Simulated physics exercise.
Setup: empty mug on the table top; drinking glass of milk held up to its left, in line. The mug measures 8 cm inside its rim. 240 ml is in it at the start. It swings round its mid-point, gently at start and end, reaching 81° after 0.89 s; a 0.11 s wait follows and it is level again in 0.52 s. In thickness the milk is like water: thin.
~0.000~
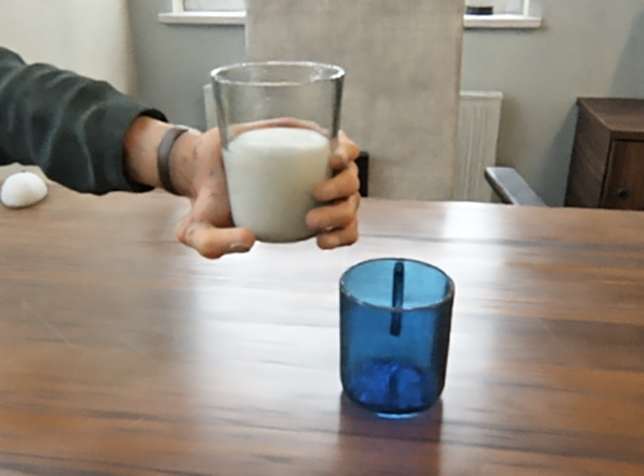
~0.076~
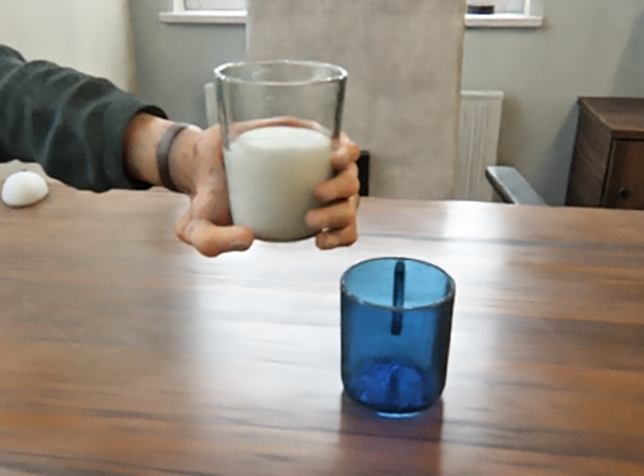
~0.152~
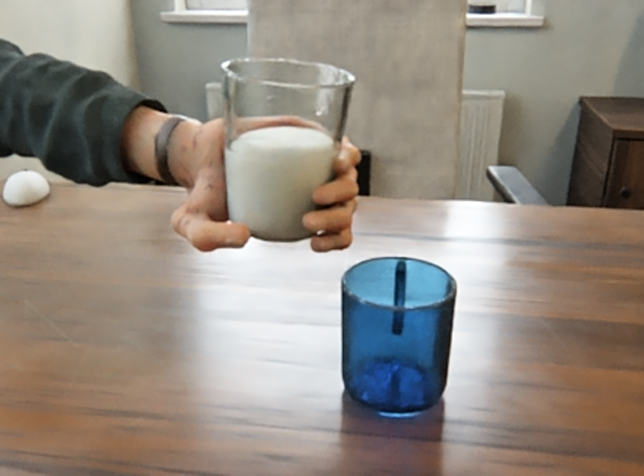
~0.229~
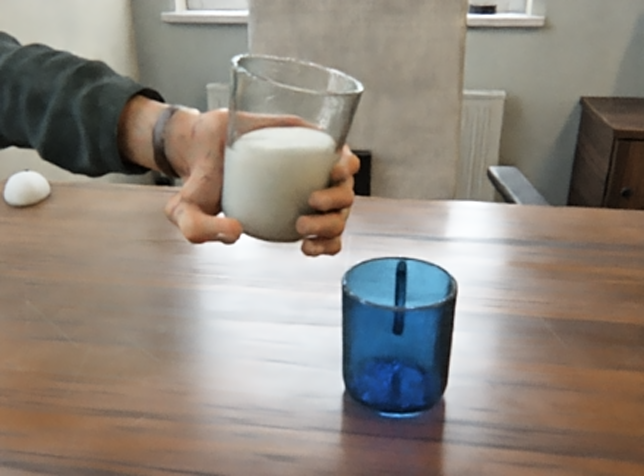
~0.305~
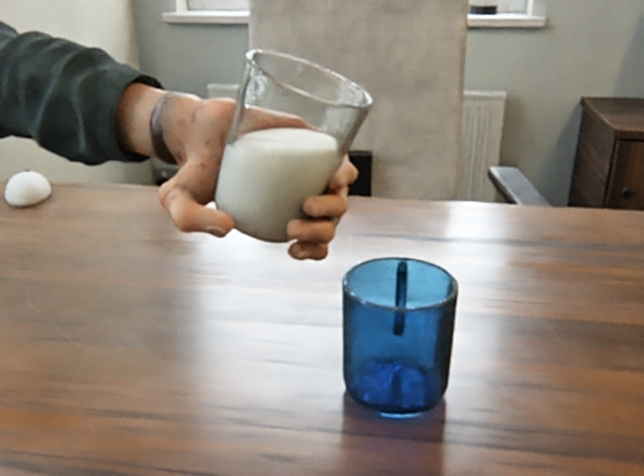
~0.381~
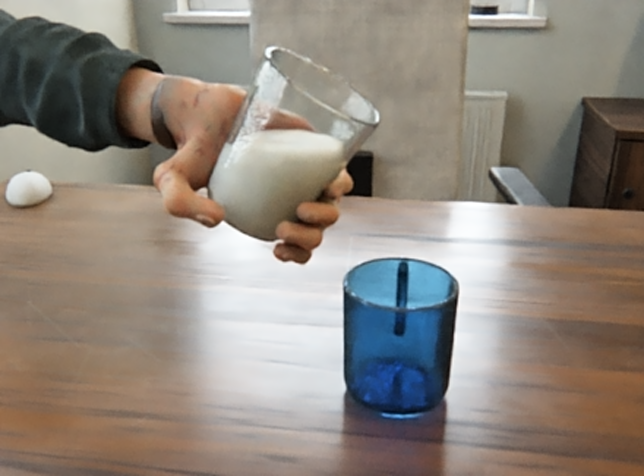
To begin with, a hand holds a clear drinking glass of milk nearly upright, above and to the left of an empty blue mug on a wooden table. The hand then tilts the glass to the right, slowly at first and then further, while the milk shifts toward the lowering rim and the mug stays still.
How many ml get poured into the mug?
About 150 ml.
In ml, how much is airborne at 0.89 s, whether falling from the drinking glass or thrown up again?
Roughly 40 ml.
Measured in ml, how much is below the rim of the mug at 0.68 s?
0 ml, give or take.
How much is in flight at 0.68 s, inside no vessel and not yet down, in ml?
About 10 ml.
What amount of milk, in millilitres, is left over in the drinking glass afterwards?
It ends up holding near 90 ml.
After 0.68 s the tilt is 70° and the mug has 0 ml, the drinking glass 230 ml, and 0 ml is on the table top.
After 0.89 s the tilt is 81° and the mug has 45 ml, the drinking glass 155 ml, and 0 ml is on the table top.
After 1.12 s the tilt is 71° and the mug has 125 ml, the drinking glass 95 ml, and 0 ml is on the table top.
After 1.36 s the tilt is 17° and the mug has 150 ml, the drinking glass 90 ml, and 0 ml is on the table top.
In the end the mug has 155 ml, the drinking glass 90 ml, and 0 ml is on the table top.
